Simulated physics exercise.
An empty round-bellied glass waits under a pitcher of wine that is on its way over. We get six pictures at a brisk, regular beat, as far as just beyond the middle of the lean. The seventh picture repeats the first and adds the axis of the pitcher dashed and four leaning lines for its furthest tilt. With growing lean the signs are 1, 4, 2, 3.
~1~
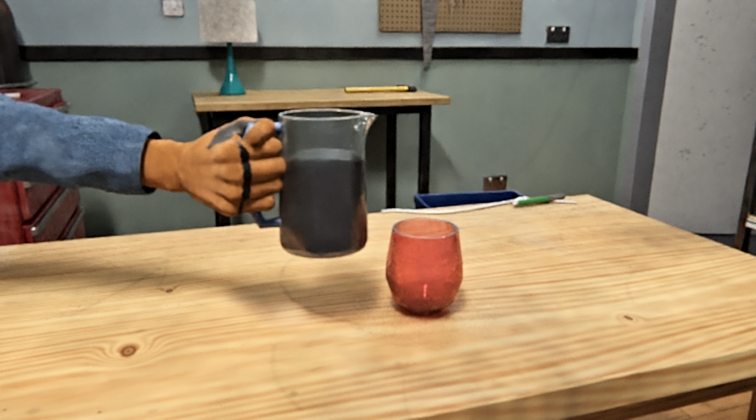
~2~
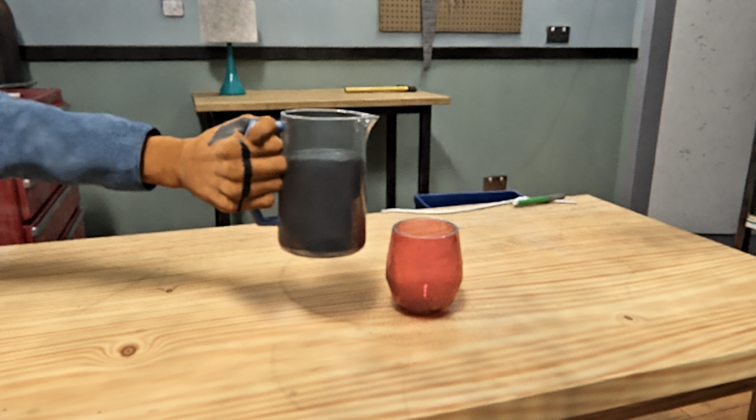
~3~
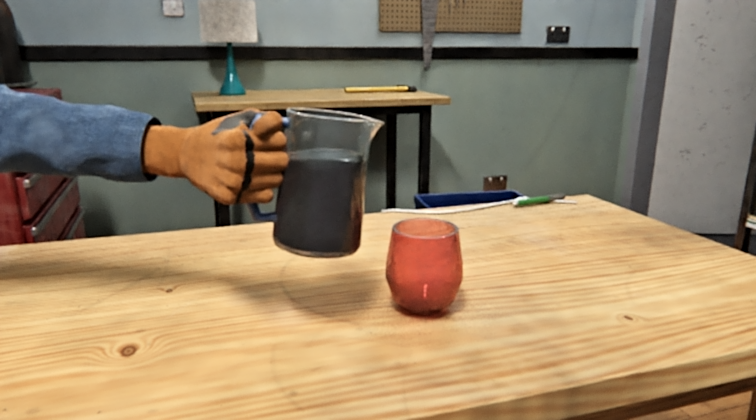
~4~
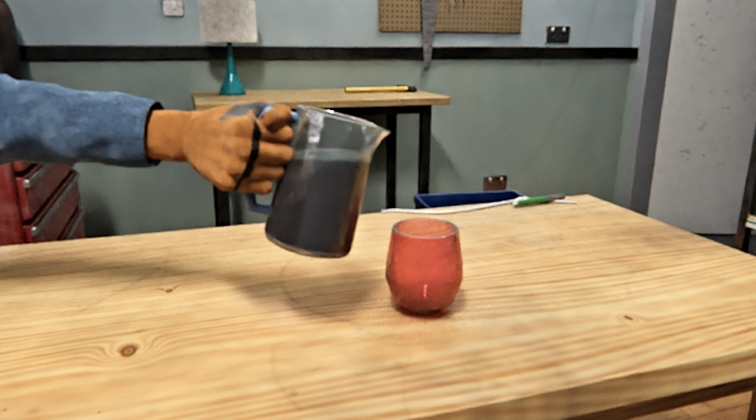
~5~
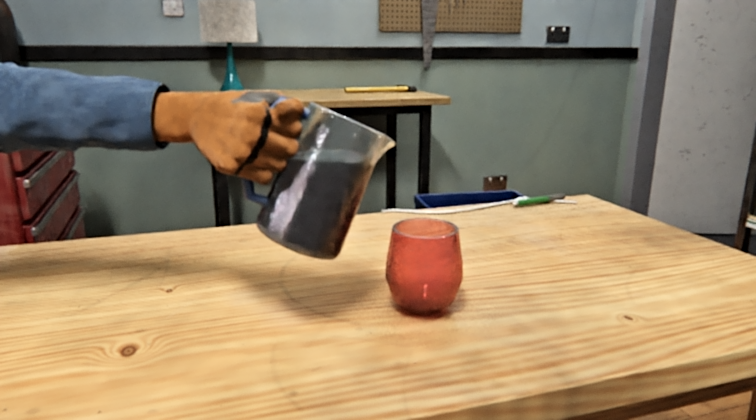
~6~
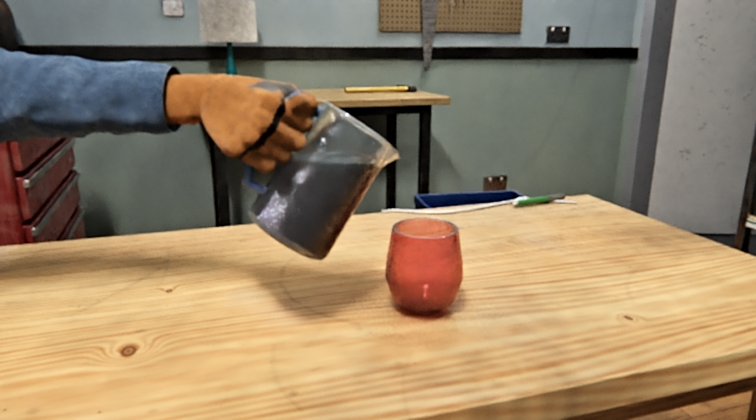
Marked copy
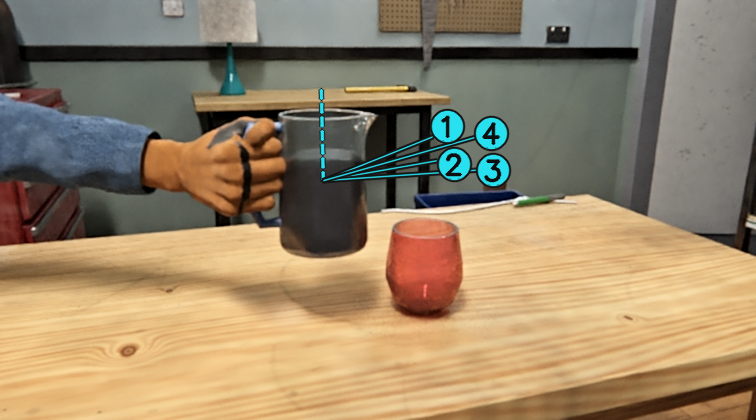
In a workshop, an orange-gloved hand holds a clear pitcher of dark liquid upright above a wooden table, beside a reddish round-bellied glass, then tilts it steadily to the right, its lip lowering while no liquid leaves.
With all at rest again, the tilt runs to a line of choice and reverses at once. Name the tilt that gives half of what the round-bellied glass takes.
Go for 1.
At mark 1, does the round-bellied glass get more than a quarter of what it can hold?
Yes, clearly.
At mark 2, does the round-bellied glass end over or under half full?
Over half.
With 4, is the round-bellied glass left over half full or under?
Over.
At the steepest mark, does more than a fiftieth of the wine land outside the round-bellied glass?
Yes.
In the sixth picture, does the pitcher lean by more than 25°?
Yes, it does.
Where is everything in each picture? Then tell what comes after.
Upright, lip at (375, 115); rim of the round-bellied glass round (425, 227); nothing has left yet.
Upright, lip at (377, 117); nothing has left yet.
Tipped about 7°, lip at (382, 122); nothing has left yet.
Tipped about 15°, lip at (388, 131); nothing has left yet.
Tipped about 25°, lip at (395, 142); nothing has left yet.
Tipped about 35°, lip at (399, 156); nothing has left yet.
On the marked copy, 1 at (432, 136); 2 at (436, 160); 3 at (476, 170); 4 at (474, 137).
With 1, the round-bellied glass ends with about 50 % of what it can hold.
With 2, the round-bellied glass ends with about 77 % of what it can hold; 5 % of the wine is spilt.
With 3, the round-bellied glass ends with about 89 % of what it can hold; 8 % of the wine is spilt.
With 4, the round-bellied glass ends with about 67 % of what it can hold.
